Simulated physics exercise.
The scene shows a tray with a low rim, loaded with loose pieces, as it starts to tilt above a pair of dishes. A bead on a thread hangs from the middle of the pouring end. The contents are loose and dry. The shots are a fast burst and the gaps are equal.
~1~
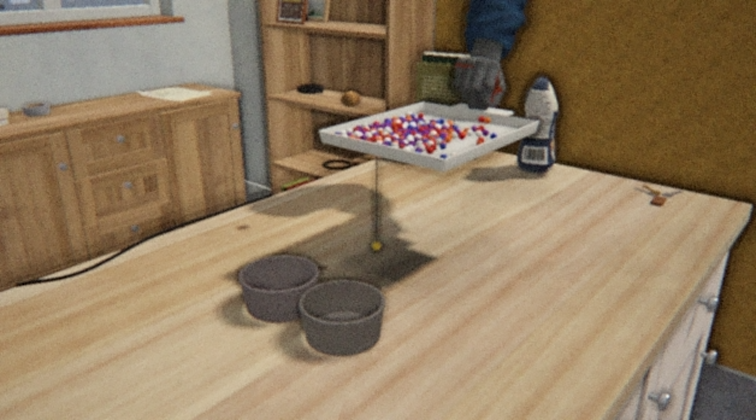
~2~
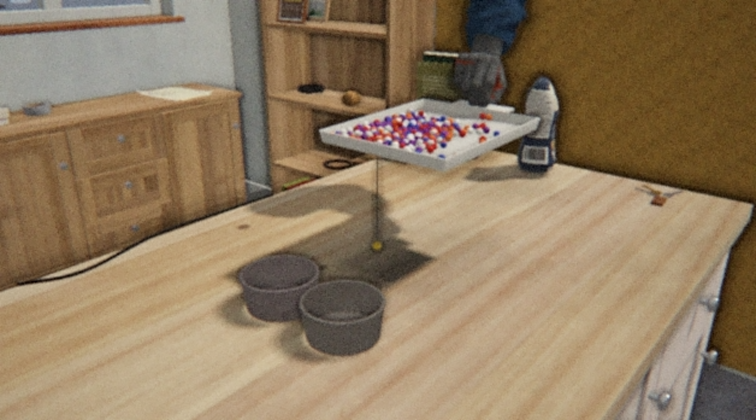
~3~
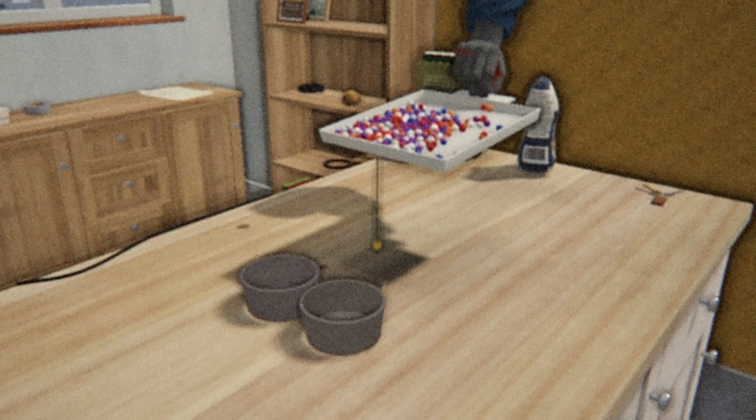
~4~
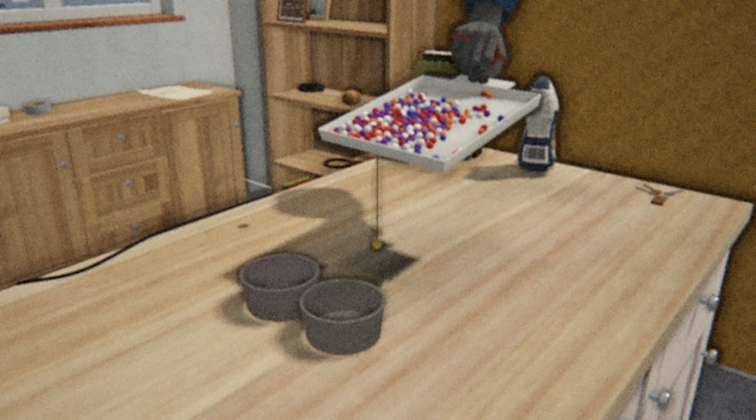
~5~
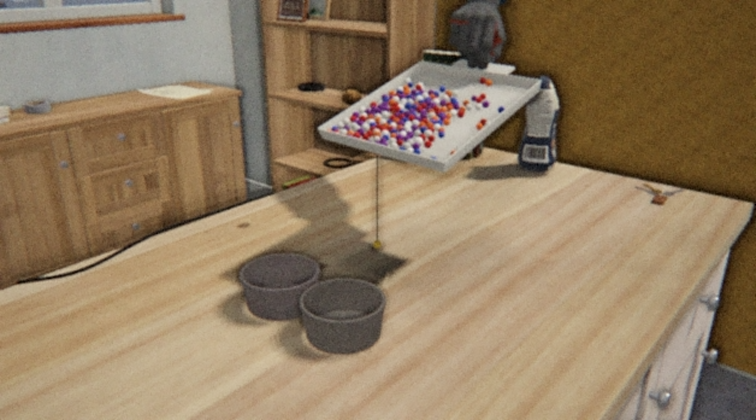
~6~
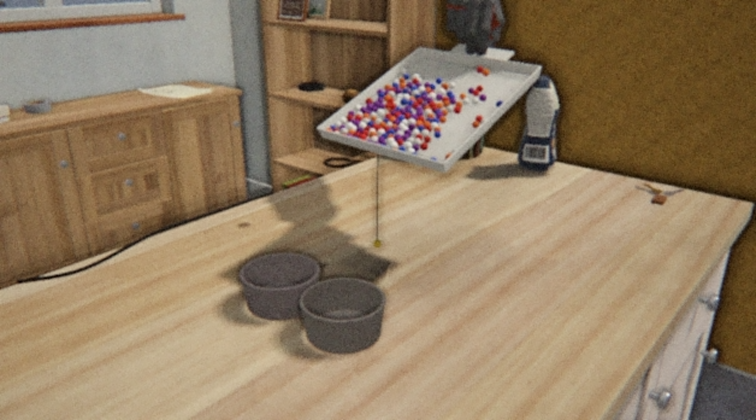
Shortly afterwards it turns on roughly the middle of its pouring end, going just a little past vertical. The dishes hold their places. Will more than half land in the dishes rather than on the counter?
No.
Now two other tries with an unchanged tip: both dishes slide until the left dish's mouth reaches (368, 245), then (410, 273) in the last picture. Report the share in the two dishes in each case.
First placement: Some 0 %; second placement: Some 30 %.
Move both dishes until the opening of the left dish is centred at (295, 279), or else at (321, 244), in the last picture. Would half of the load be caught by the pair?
Short of half and then Short of half.
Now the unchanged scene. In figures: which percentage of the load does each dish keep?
Final share: Left dish at 0 per cent, right dish at 0 per cent.
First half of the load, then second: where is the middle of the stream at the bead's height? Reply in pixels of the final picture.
The leading part at (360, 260), the rest of it at (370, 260).
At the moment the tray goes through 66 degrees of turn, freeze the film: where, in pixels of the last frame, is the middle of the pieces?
Look around (385, 137) in the last picture.
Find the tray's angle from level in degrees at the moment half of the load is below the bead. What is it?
Around 95° of tilt.
Soon after the last picture, tray tipped steeply; most on the tray; a stray few outside both; about a quarter in the air.
A little later, tray tipped past a quarter turn; a small part on the tray; a stray few in the right dish; a stray few in the left dish; about two thirds outside both; about a quarter in the air.
Later still, tray tipped past a quarter turn; a small part in the right dish; a stray few in the left dish; nearly all outside both.
By the end, tray tipped past a quarter turn; a small part in the right dish; a stray few in the left dish; nearly all outside both.
